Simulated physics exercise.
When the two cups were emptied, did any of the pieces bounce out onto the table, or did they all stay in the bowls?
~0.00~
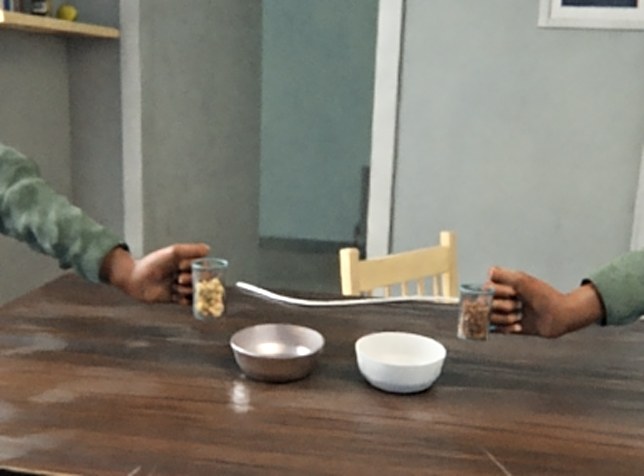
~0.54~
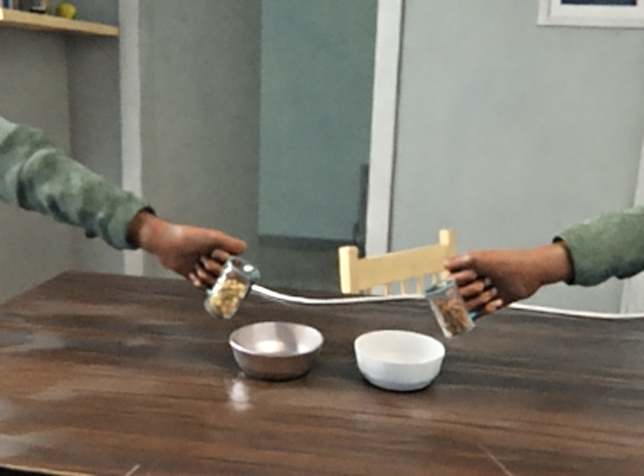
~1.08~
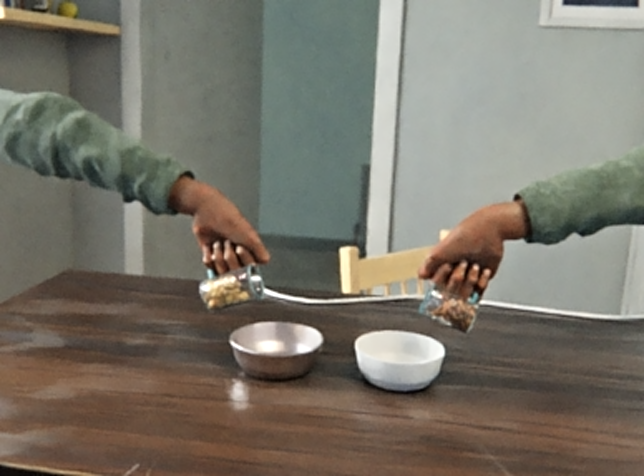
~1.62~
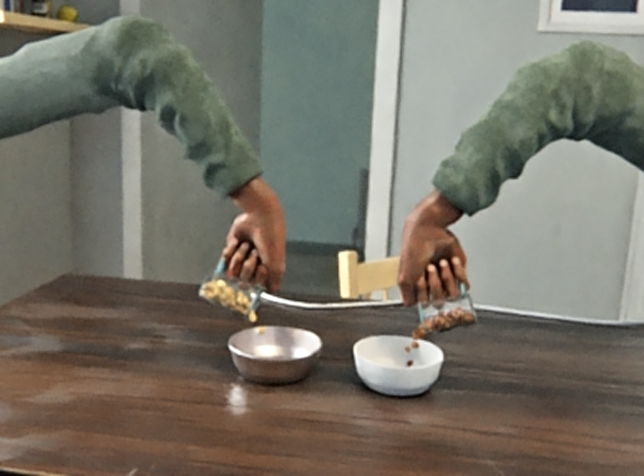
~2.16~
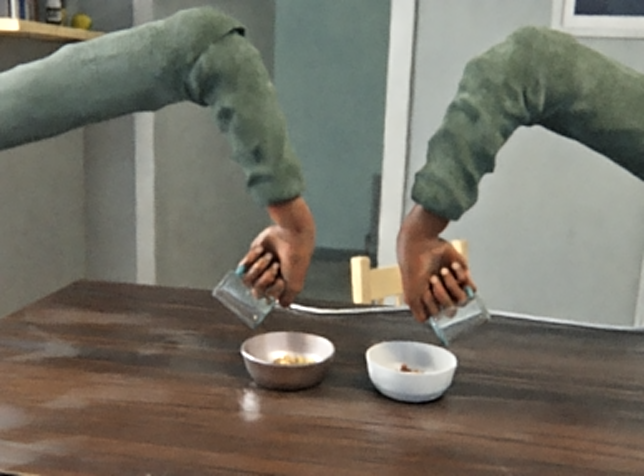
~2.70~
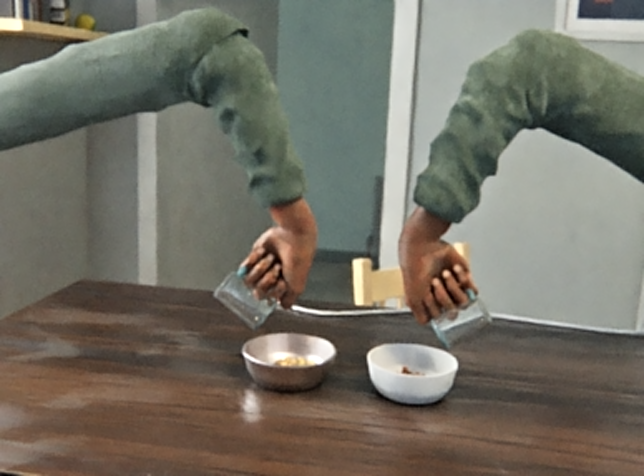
They all stayed in the bowls. The metal bowl on the left and the white bowl on the right each caught everything poured into them.
